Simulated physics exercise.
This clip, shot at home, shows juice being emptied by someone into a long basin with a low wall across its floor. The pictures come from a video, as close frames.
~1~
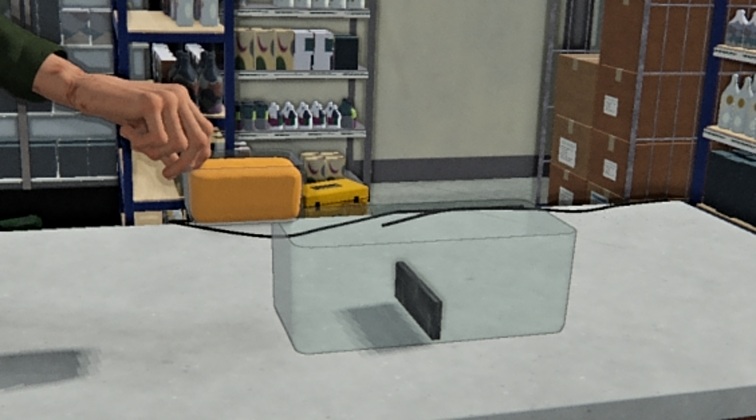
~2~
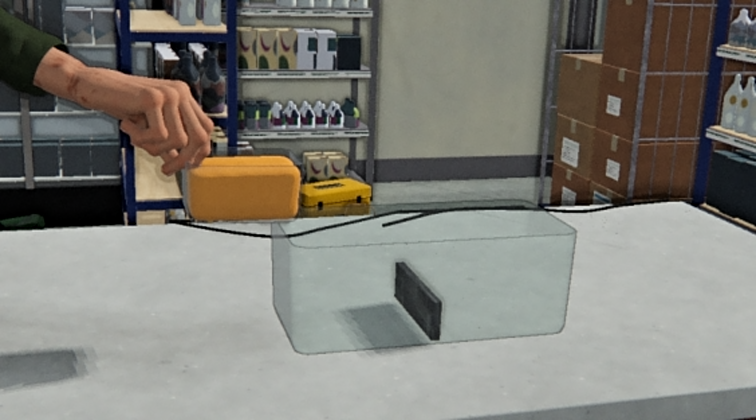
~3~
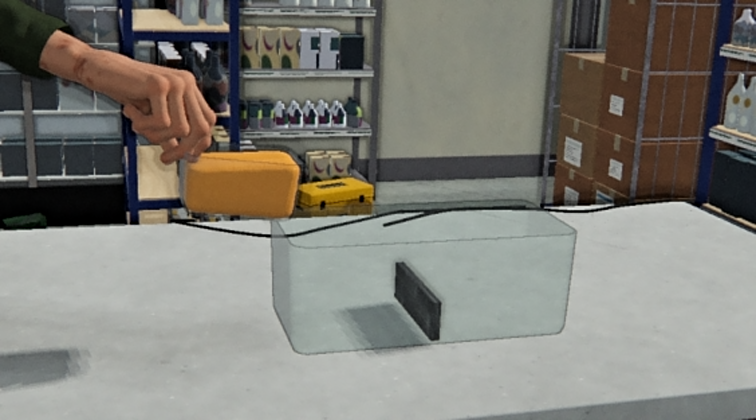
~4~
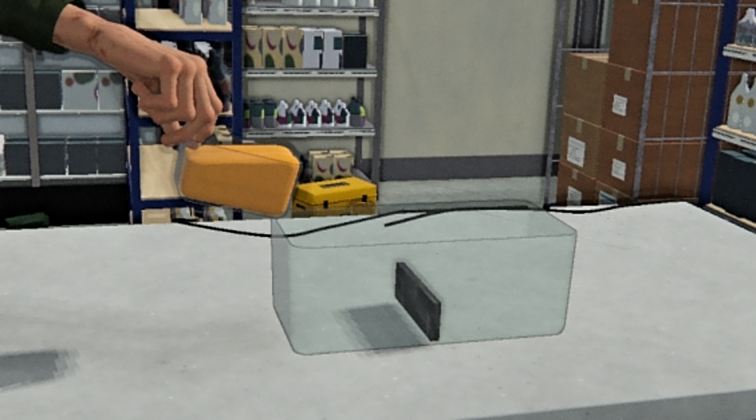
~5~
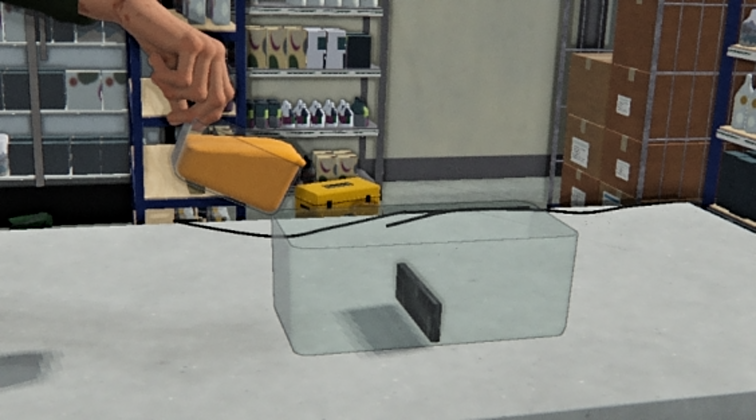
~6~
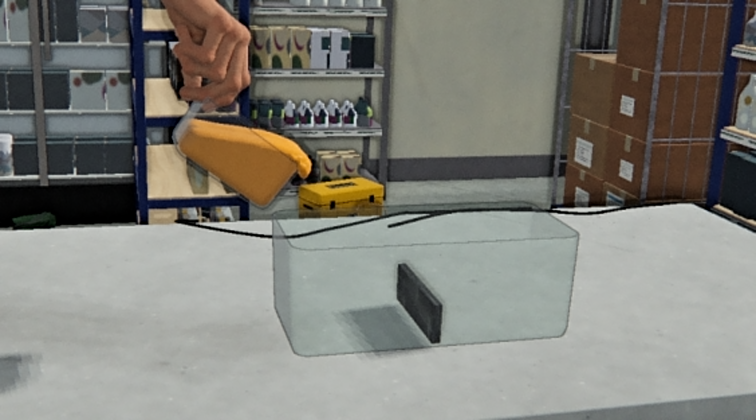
On a pale table in front of storeroom shelves, a hand held a clear container of orange juice beside a long see-through basin with a low dark wall inside, then steadily tilted it rightward.
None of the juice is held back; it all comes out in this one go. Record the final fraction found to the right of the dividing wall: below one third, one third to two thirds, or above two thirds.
Final fraction right of the wall: Below one third.
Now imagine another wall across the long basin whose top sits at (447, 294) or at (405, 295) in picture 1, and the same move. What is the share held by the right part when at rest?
My guess is some 20 percent the first time and some 20 percent the second.
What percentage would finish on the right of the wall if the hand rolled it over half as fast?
Roughly 5 per cent ends up there.
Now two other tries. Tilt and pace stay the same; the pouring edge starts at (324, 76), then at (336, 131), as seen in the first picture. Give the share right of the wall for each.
Roughly 65 per cent, then roughly 65 per cent.
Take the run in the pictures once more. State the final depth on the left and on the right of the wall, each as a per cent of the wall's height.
On the left it sits near 40, while on the right it sits near 0.
A moment on, the tilt is 106° and 21 per cent is still to pour, 28 is left of the wall and 0 right of it.
Next, the tilt is 115° and 0 per cent is still to pour, 90 is left of the wall and 3 right of it.
Then the tilt is 115° and 0 per cent is still to pour, 91 is left of the wall and 5 right of it.
Later the tilt is 115° and 0 per cent is still to pour, 92 is left of the wall and 6 right of it.
Finally, 92 per cent lies left of the wall, 6 right of it and 2 outside.
